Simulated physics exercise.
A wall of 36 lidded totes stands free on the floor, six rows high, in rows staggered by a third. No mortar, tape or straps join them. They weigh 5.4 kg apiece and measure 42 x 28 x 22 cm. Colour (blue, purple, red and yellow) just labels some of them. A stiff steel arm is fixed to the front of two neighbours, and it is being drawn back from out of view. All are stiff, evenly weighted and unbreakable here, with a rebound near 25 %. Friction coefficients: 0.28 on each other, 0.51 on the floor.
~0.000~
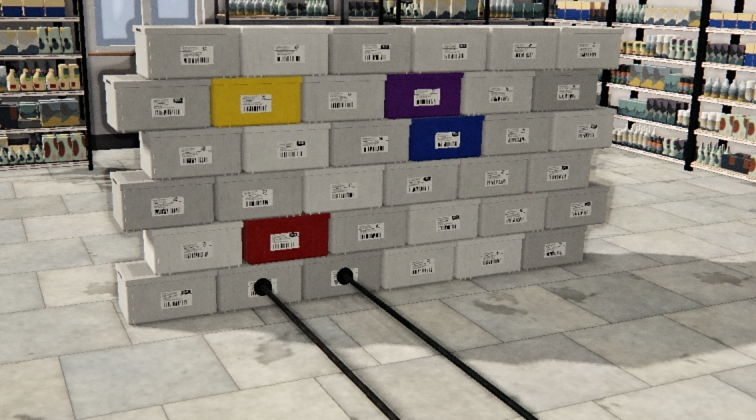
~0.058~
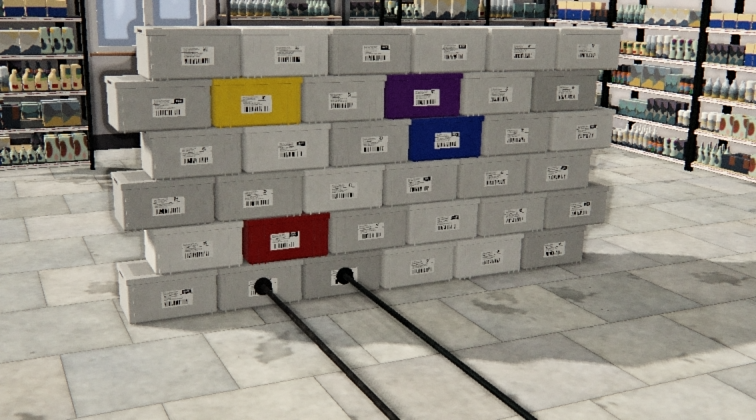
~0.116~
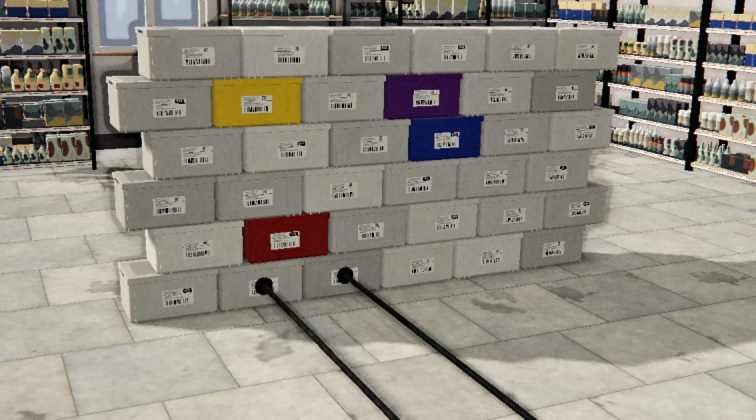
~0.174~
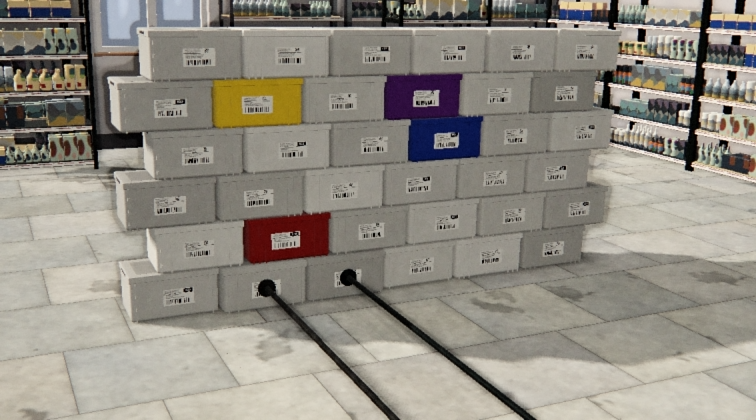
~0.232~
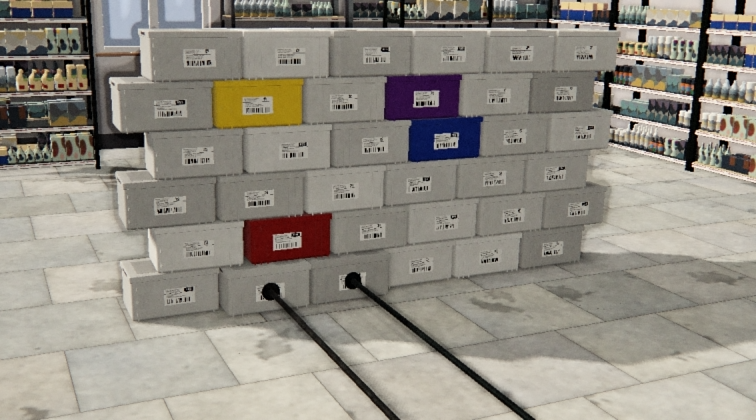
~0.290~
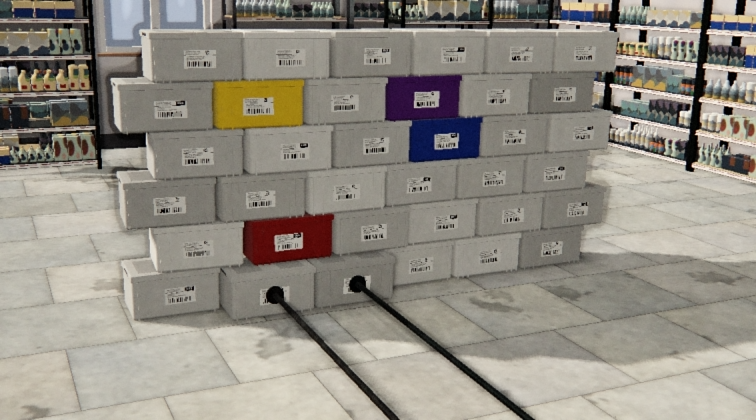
To begin with, a staggered wall of mostly grey lidded totes, with yellow, purple, blue and red ones among them, stands still on a tiled floor, two black rods meeting its bottom row. Then two neighbouring bottom totes slide slowly forward, and the red tote above shifts slightly with them.
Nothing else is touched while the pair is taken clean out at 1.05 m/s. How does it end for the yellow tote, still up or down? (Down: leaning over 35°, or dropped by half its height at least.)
That tote holds its level.
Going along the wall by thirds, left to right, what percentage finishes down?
Left 10, middle 0, right 0 per cent.
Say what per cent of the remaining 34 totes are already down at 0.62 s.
By then 0 per cent.
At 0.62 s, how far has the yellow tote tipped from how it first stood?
Some 0°.
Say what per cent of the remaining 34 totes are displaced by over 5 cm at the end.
Shifted: 25 per cent.
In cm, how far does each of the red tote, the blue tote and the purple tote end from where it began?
About: Red 30, blue 0, purple 0.
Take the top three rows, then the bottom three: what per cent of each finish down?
Top 0, bottom 10 per cent.
After 0.38 s, none of the 34 other totes down, 13 disturbed; yellow tote shifted 42 mm; red tote shifted 8 cm.
After 0.62 s, none of the 34 other totes down, 15 disturbed; yellow tote shifted 8 cm; red tote leaning 16°, 7 cm lower.
At rest (1.1 s), 1 of the 34 other totes down; yellow tote shifted 8 cm; blue tote unmoved; purple tote unmoved. As the last picture would show them, middles, yellow tote near (256, 103), blue tote near (435, 136).
